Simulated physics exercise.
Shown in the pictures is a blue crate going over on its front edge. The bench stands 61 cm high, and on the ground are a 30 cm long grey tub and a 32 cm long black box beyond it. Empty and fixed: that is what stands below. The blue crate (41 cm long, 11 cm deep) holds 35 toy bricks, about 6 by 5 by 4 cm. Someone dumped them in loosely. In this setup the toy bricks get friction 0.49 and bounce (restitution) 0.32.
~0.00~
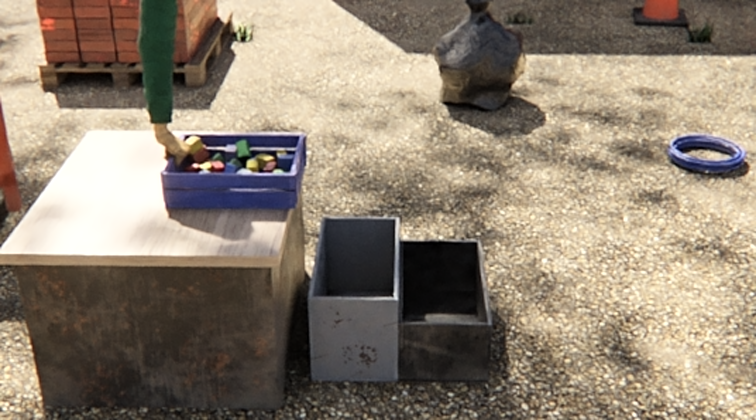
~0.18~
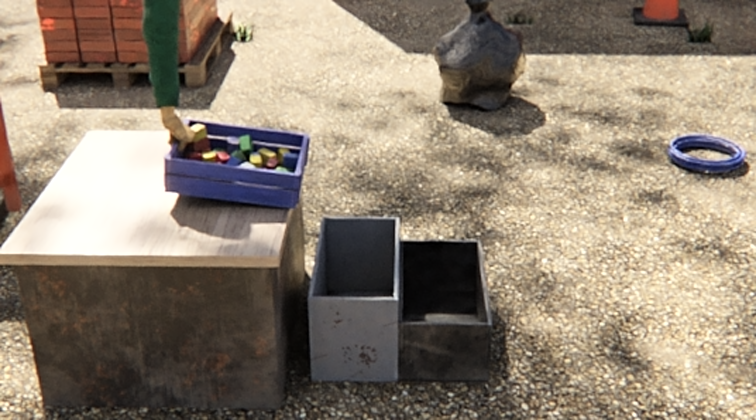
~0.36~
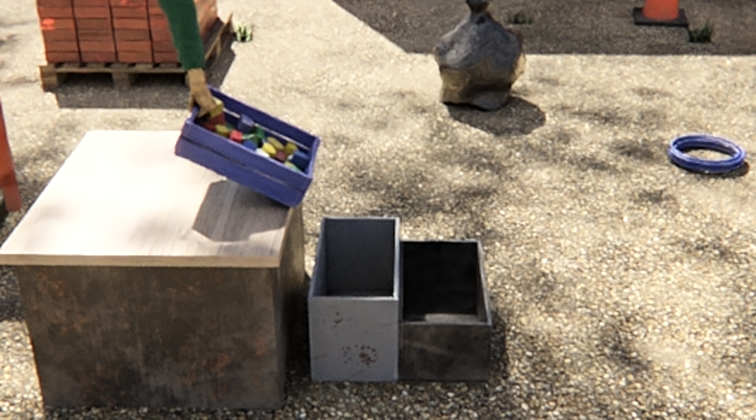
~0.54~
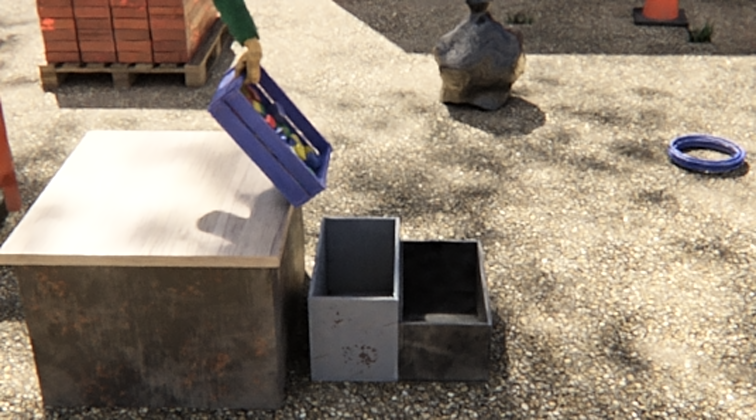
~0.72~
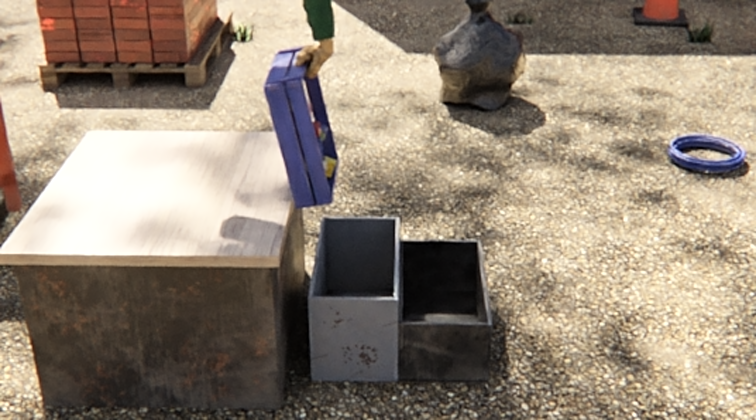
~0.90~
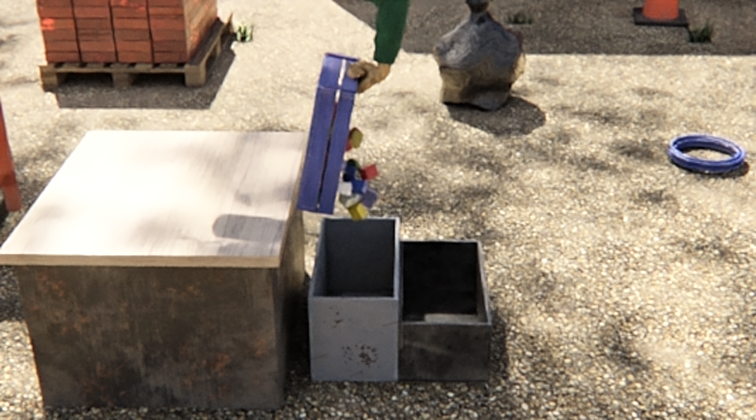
On a sunlit gravel yard, a gloved hand lifted and tilted a blue crate of colourful toy bricks over the bench's right edge, turning it past upright until some bricks tumbled out above the grey tub.
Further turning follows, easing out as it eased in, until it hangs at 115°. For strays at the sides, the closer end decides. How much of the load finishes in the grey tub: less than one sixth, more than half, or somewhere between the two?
More than half of it.
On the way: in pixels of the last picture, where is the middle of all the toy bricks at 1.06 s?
I'd say close to (356, 186).
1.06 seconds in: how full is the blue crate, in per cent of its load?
About 50 %, still inside.
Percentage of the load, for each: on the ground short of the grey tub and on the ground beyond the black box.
I'd put it at about 0 percent, then about 0 percent.
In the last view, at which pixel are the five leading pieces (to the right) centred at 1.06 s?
Close to (399, 244) in the last view.
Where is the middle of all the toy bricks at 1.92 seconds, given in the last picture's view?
Look near pixel (371, 327).
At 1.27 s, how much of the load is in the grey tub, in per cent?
35 % by then.
After 1.06 s, tilt 113°; 18 still in the blue crate, 7 in the grey tub and 10 in the air.
After 1.27 s, tilt 115°; 7 still in the blue crate, 13 in the grey tub, 3 in the black box and 12 in the air.
After 1.55 s, tilt 115°; 3 still in the blue crate, 22 in the grey tub, 8 in the black box and 2 in the air.
Final count (at 1.92 s), 27 in the grey tub and 8 in the black box. Asked share, 27 of 35, 77 per cent.
